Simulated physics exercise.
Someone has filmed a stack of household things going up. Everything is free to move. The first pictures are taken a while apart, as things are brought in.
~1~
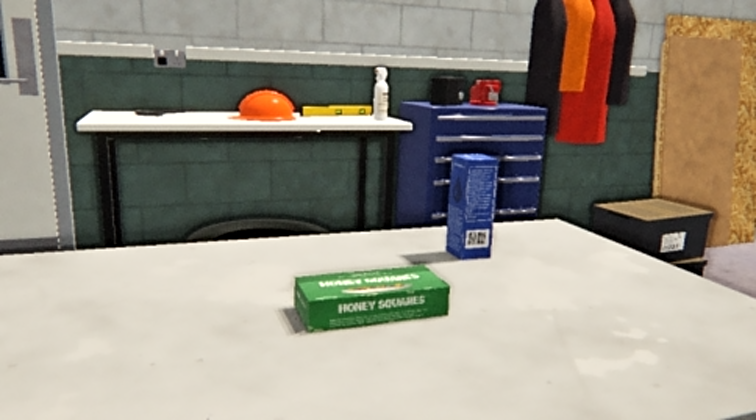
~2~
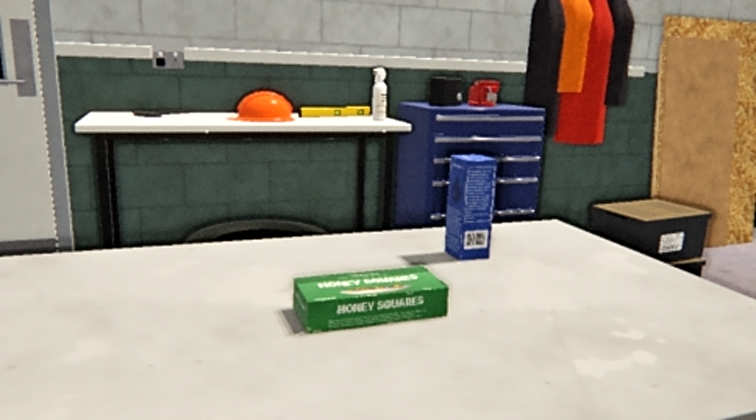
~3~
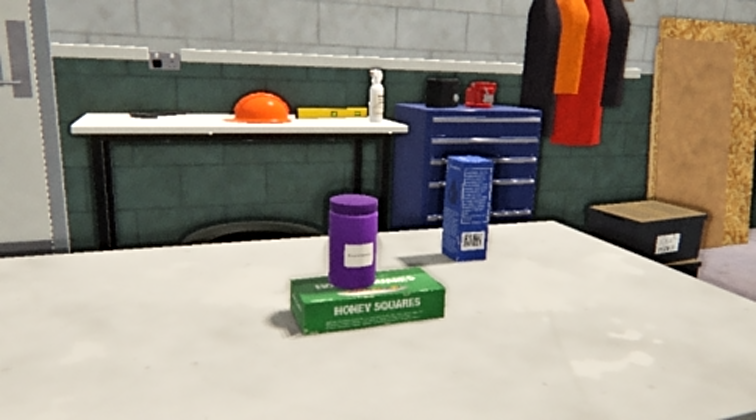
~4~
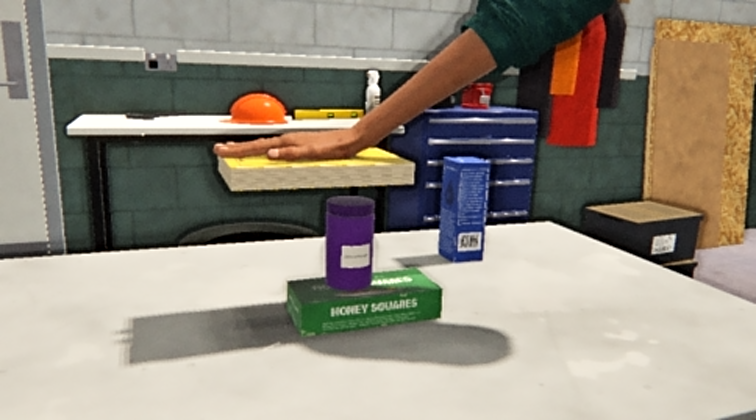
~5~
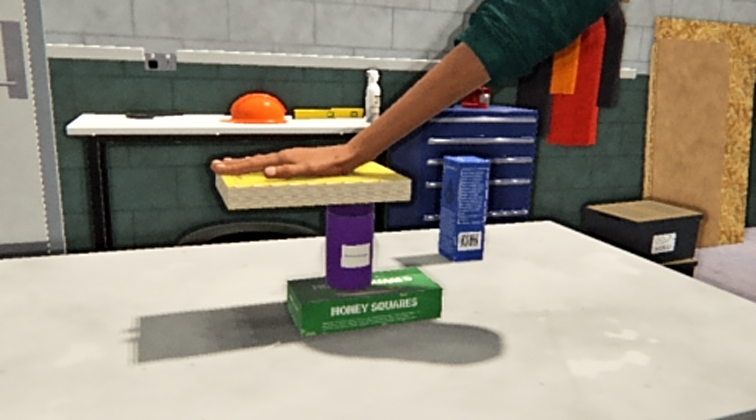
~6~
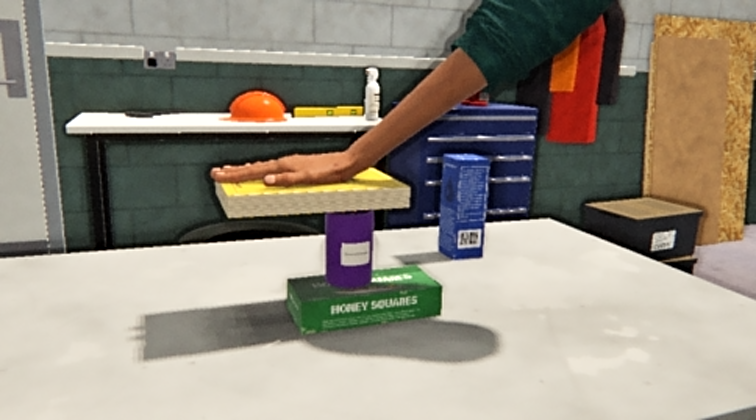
A hand lowers a yellow-topped book onto a purple jar that has appeared on a green packet, and stays resting on it, while the view shifts very slightly. The stack stands on a pale table in a workshop, seen from just above the tabletop. A blue carton stands behind to the right, with an orange hard hat on a white bench and a blue tool cabinet beyond.
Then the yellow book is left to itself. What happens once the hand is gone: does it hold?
It loses its balance.
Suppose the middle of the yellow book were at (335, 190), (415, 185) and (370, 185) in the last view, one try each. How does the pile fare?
In the first case it stays up; in the second case it comes apart; in the third case it stays up.
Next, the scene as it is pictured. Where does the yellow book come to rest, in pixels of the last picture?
At about (168, 328).
Then, 0.40 s past the last view, yellow book now fallen.
Then, 1.00 s past the last view, things are still on the move.
Then, 1.10 s past the last view, as before.
Finally, fallen, yellow book; the other 3 still in place. Final places as the last picture's camera would see them, yellow book near (168, 328). The pile comes apart.
